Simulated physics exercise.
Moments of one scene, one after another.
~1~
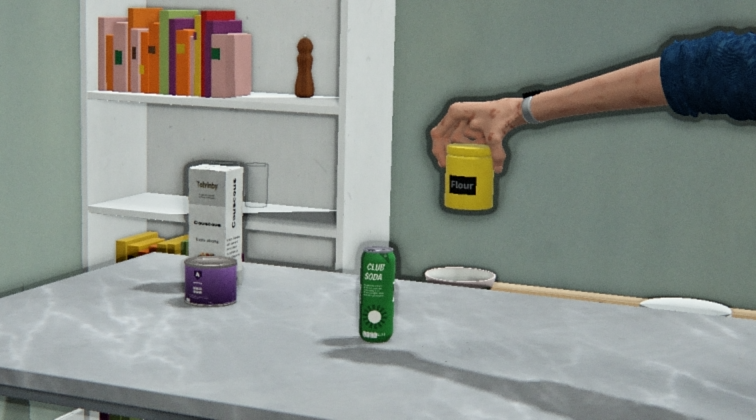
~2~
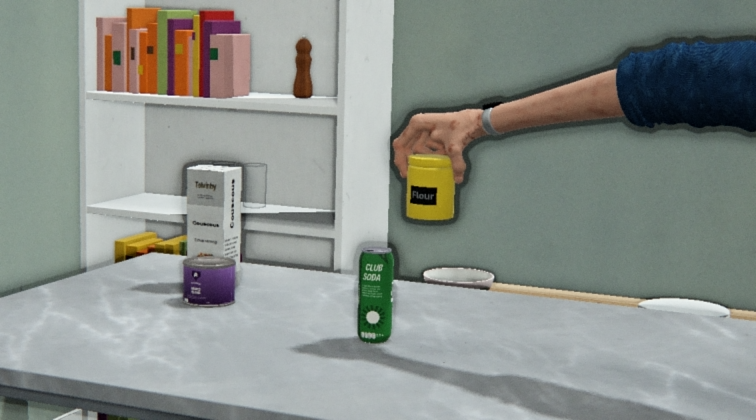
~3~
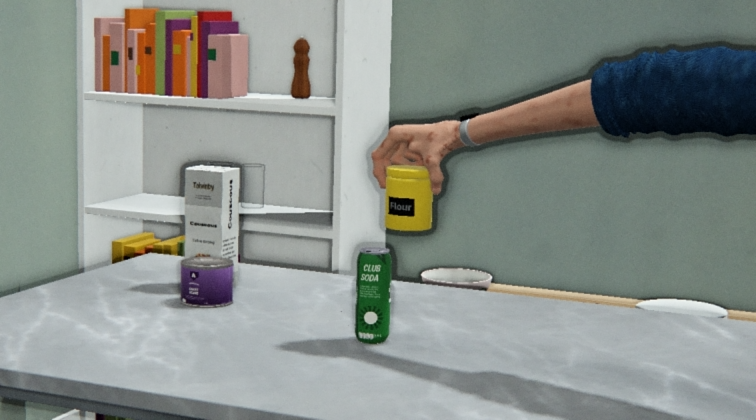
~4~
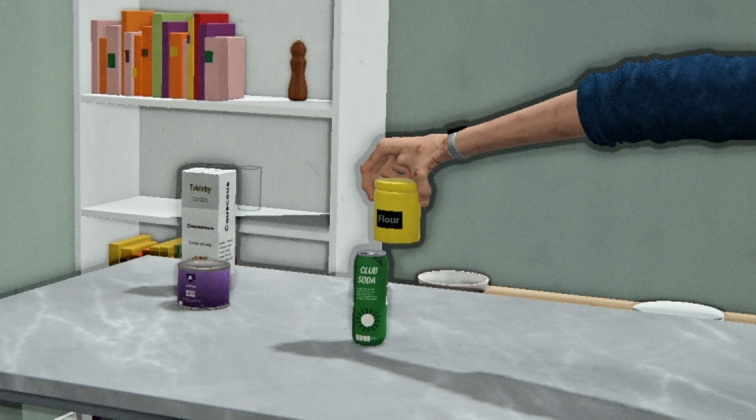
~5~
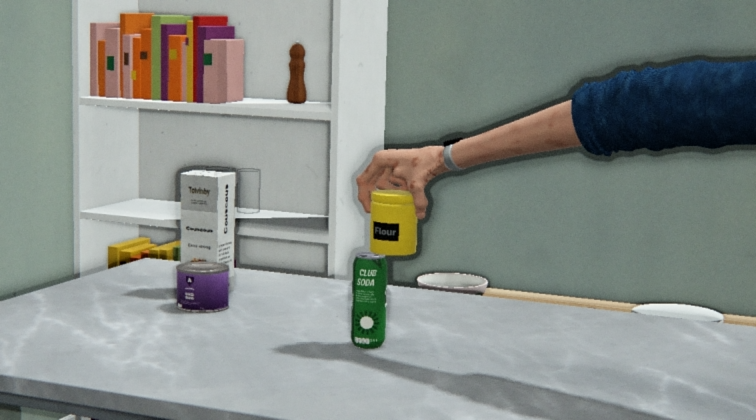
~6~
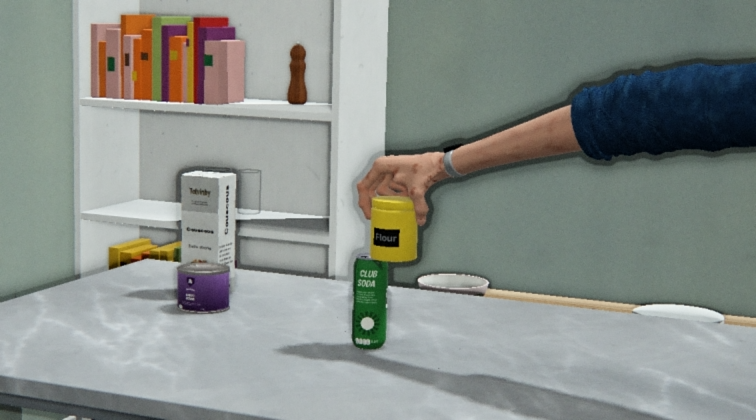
At the start, a hand holds a yellow jar above a grey counter, to the right of a green can, with a purple tub and white carton at left. The arm moves the jar left and lowers it. Finally, the jar is set down at the can's top, still held.
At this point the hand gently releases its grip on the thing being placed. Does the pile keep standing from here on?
No, it falls down.
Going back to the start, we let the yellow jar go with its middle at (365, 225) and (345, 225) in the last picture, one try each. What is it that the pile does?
Case A: It does not fall; case B: It comes down.
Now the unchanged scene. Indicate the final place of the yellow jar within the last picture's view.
Close to pixel (459, 338).
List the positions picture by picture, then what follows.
In the first picture, on its way; yellow jar (470, 176); green can (377, 295).
In the second picture, on its way; yellow jar (431, 187); white carton (214, 228).
In the third picture, on its way; yellow jar (409, 198); purple tub (207, 282).
In the fourth picture, on its way; yellow jar (397, 210); green can (370, 298).
In the fifth picture, on its way; yellow jar (394, 222); white carton (208, 233).
In the sixth picture, set down, still held; yellow jar (394, 228); purple tub (203, 288).
Then, 0.30 s after the last picture, yellow jar tipped 50° from how it was near (414, 248).
Then, 0.40 s after the last picture, yellow jar now fallen.
Then, 0.60 s after the last picture, things are still on the move.
Then, 2.00 s after the last picture, nothing new.
At rest, fallen, yellow jar; the other 3 in place. Seen from the same camera at the end, yellow jar near (460, 338). The pile gives way.
